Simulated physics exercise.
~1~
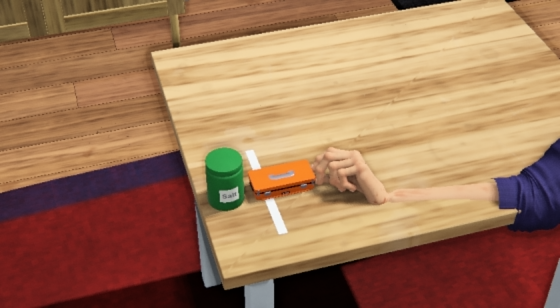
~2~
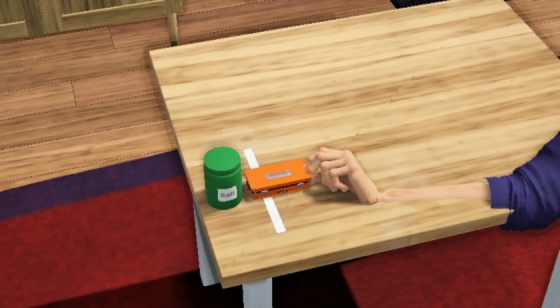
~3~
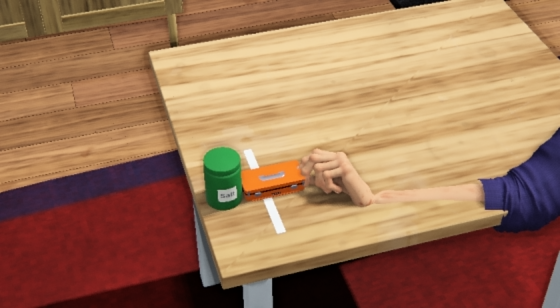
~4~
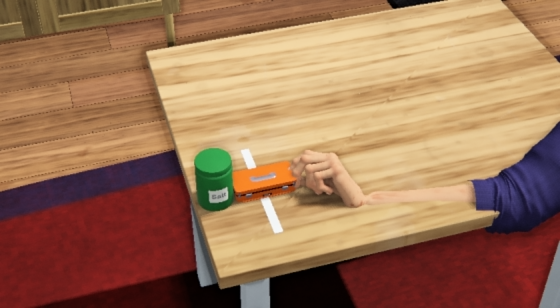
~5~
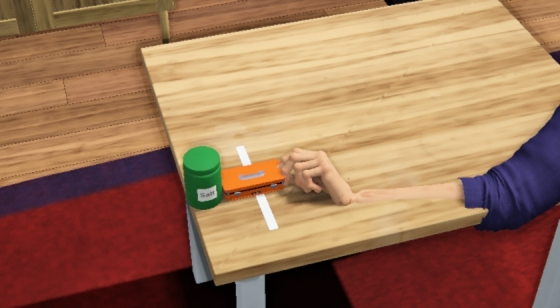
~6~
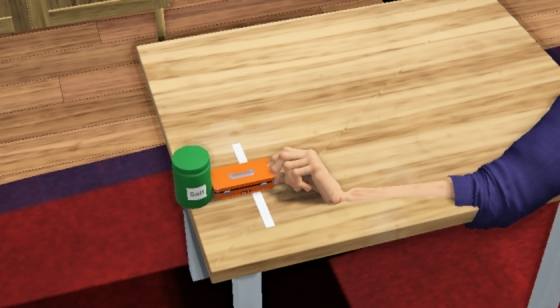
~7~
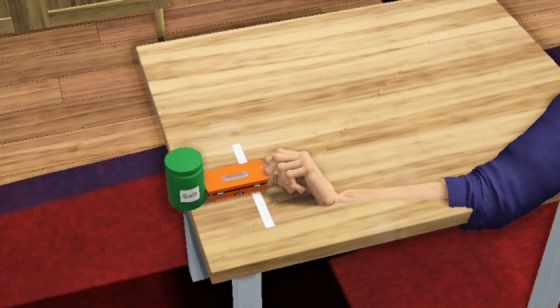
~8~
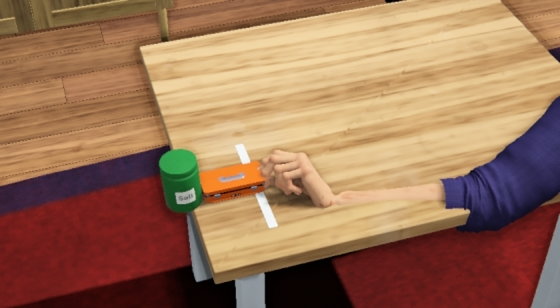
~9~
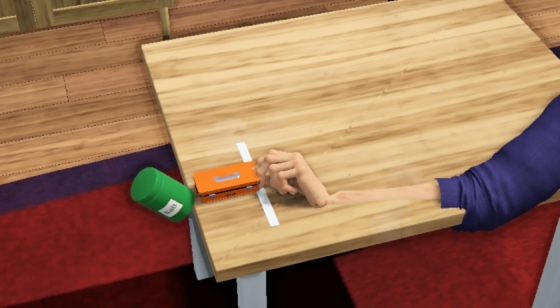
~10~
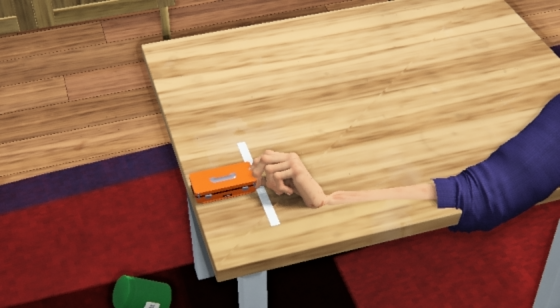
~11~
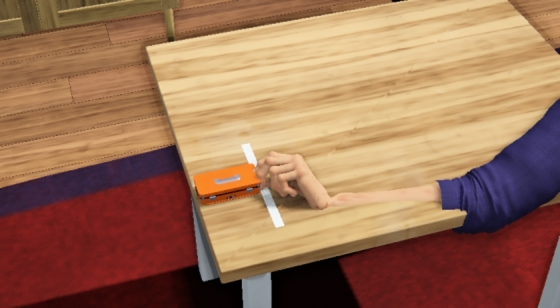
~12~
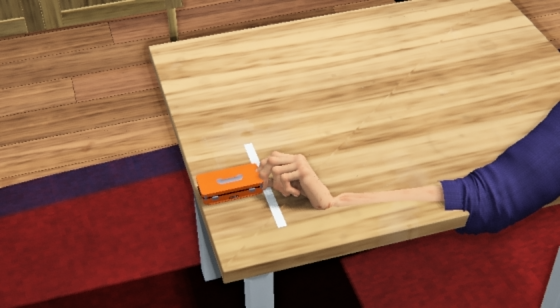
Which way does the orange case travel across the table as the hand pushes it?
The orange case moves to the left, toward the near edge where the green jar stands.
